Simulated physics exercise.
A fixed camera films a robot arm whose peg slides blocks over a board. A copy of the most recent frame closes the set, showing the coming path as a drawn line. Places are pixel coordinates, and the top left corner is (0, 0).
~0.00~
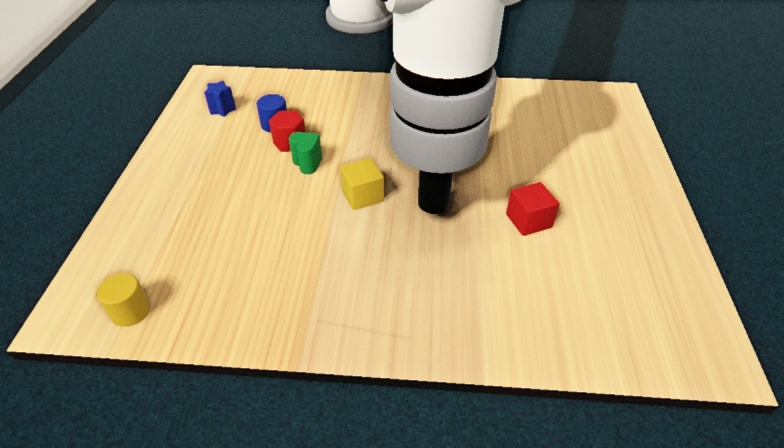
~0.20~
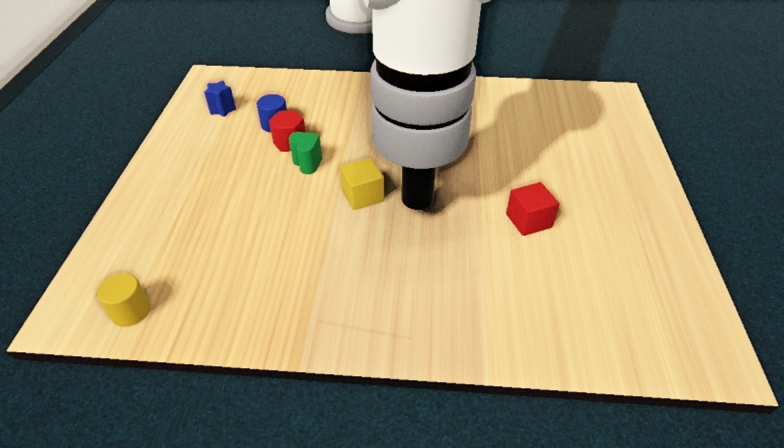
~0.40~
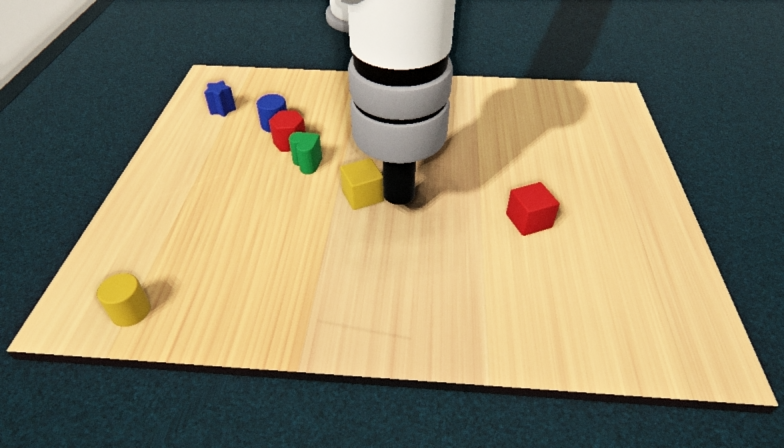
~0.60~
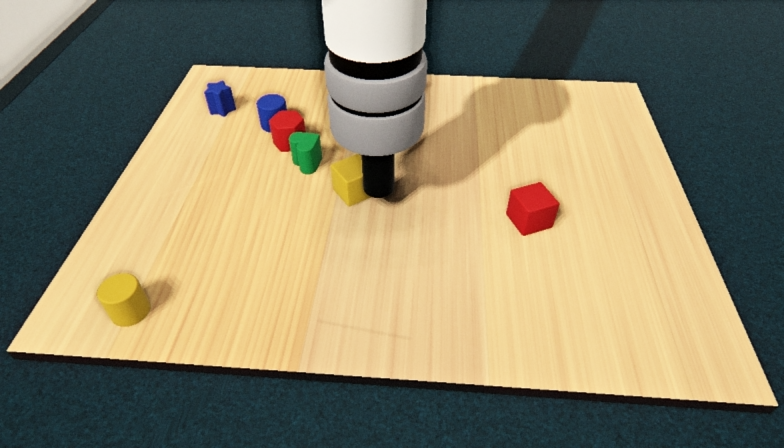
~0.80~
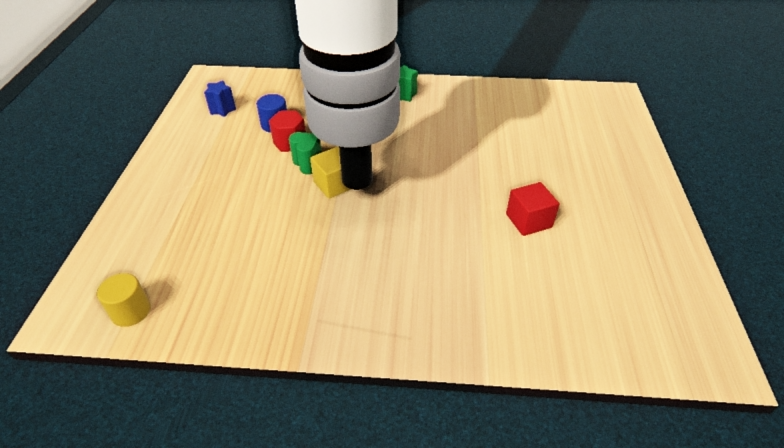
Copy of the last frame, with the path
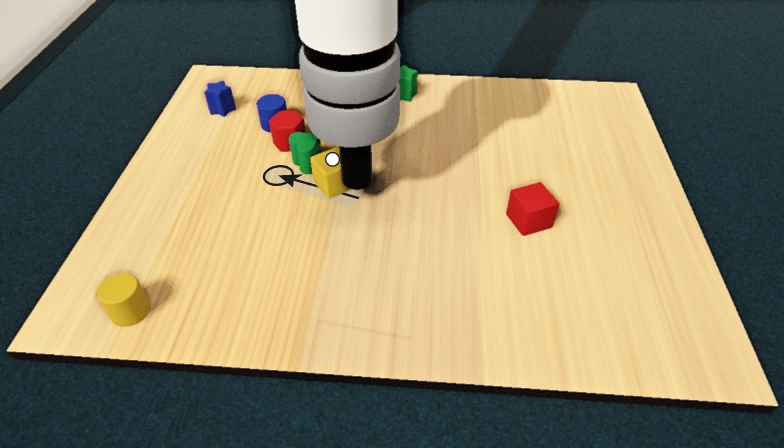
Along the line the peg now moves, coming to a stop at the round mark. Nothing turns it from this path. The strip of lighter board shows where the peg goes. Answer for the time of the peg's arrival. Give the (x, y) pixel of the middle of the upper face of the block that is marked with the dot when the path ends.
By then it is at (262, 133).
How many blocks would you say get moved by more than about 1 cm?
The number of blocks that move over 1 cm is three or more.
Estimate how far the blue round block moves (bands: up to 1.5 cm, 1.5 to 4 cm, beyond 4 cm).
It slides somewhere between 1.5 and 4 cm.
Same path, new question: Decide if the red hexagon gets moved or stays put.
It leaves its spot.
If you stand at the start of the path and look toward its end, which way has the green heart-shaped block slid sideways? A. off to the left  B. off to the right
I'll go with B - off to the right.
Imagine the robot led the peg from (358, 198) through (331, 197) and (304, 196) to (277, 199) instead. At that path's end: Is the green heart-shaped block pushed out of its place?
I believe so.
Drawn move, from (358, 198) to (278, 175); the dot is on the yellow square piece.
What follows on the original path. One third of the way, peg (329, 172); green heart-shaped block (295, 136), turned 35° clockwise; yellow square piece (304, 153).
Two thirds of the way, peg (301, 165); blue round block (265, 93); red hexagon (280, 107); green heart-shaped block (281, 125), turned 55° clockwise; yellow square piece (281, 143).
At the end, peg (275, 158); blue round block (263, 88); red hexagon (282, 99), turned 15° clockwise; green heart-shaped block (273, 116), turned 75° clockwise; yellow square piece (262, 133), turned 30° clockwise.
